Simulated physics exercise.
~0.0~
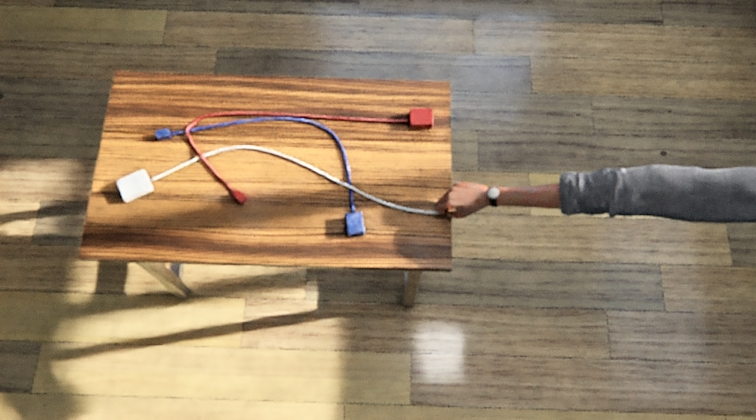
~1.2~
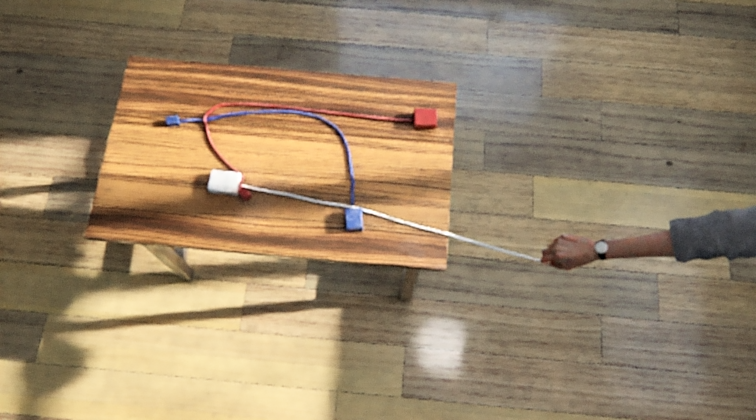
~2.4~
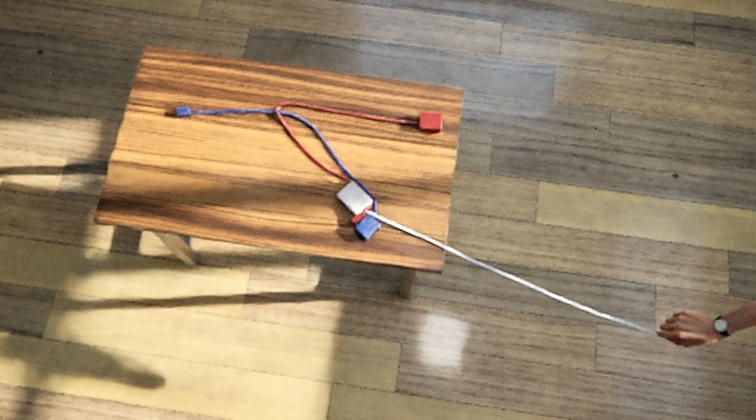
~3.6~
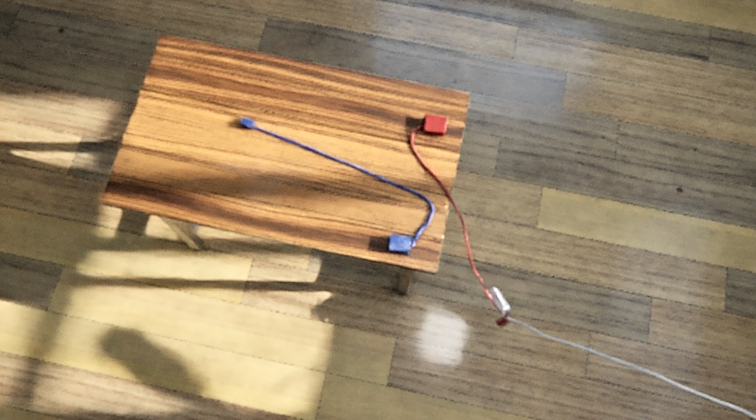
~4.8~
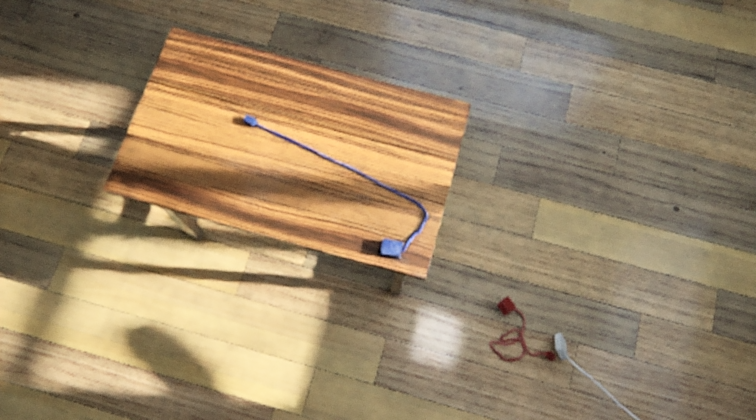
A hand pulls a white cable off a table, dragging the red one down too.
